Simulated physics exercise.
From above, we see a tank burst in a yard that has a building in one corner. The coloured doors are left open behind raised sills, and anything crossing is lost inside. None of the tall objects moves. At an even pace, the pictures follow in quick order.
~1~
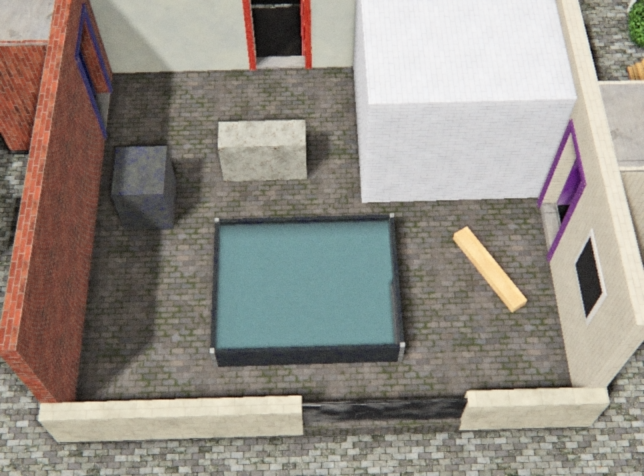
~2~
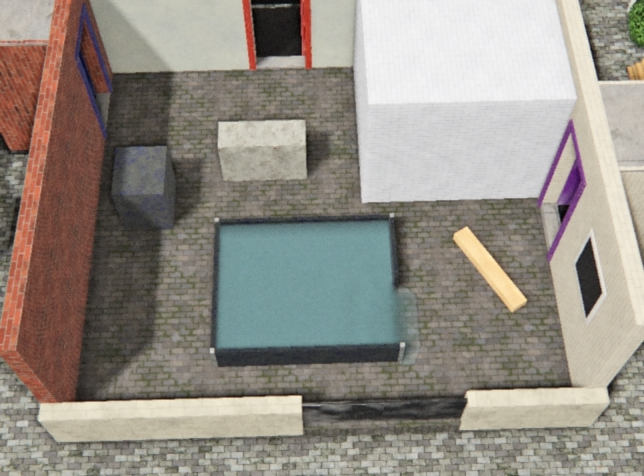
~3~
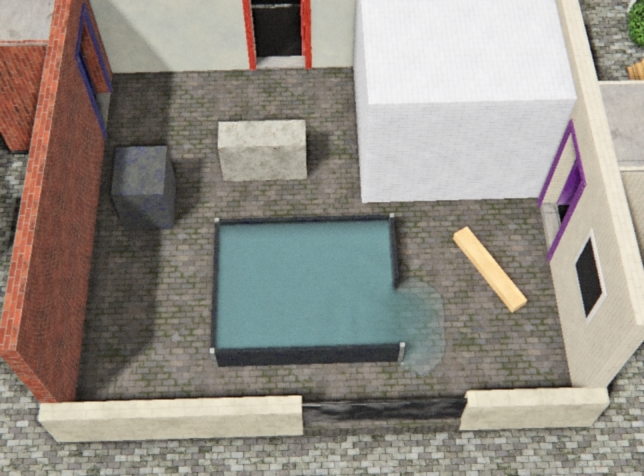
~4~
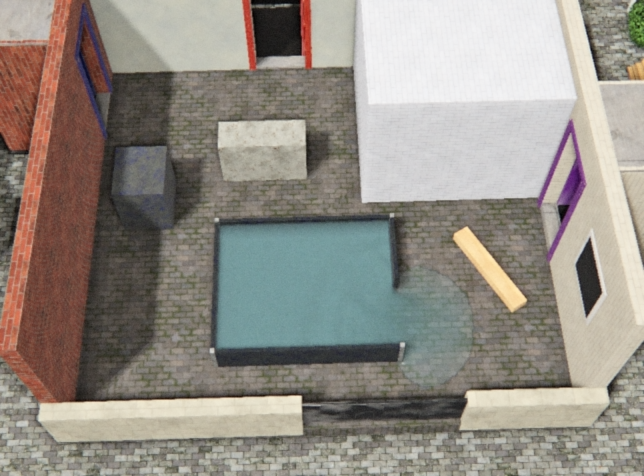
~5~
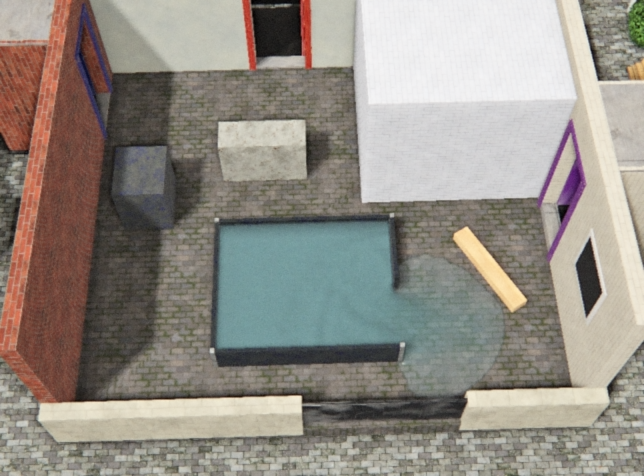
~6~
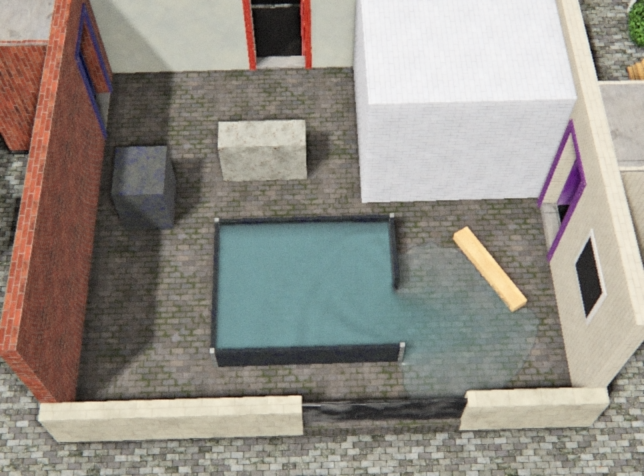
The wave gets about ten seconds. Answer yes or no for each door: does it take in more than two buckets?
Blue door: No; purple door: No; red door: No.
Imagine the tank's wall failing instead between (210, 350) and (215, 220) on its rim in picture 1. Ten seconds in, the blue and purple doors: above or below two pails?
The blue door ends up above; the purple door ends up below.
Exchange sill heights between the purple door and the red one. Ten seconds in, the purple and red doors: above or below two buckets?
Log - purple: Breaks the limit; red: Stays in check.
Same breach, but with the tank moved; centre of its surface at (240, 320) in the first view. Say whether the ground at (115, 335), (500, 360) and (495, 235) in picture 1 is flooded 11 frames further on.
Bone-dry, soaked, bone-dry.
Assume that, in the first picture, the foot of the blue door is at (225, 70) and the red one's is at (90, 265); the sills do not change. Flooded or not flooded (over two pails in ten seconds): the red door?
Checking it alone, the red door falls short.
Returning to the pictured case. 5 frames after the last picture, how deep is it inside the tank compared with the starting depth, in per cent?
Close to 82 %.
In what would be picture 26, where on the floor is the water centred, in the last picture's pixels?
Around pixel (381, 309) of the last picture.
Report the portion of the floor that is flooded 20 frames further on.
I reckon around 25 %.
A moment on, water covers 15 % of the floor; the blue door not reached, the purple door not reached, the red door not reached.
Next, water covers 20 % of the floor; the blue door not reached, the purple door wet at the sill, nothing in, the red door not reached.
Then, water covers 25 % of the floor; the blue door not reached, the purple door wet at the sill, nothing in, the red door not reached.
Later, water covers 45 % of the floor; the blue door not reached, the purple door under two buckets in, the red door not reached.
In the end, water covers 75 % of the floor; the blue door wet at the sill, nothing in, the purple door under two buckets in, the red door not reached.
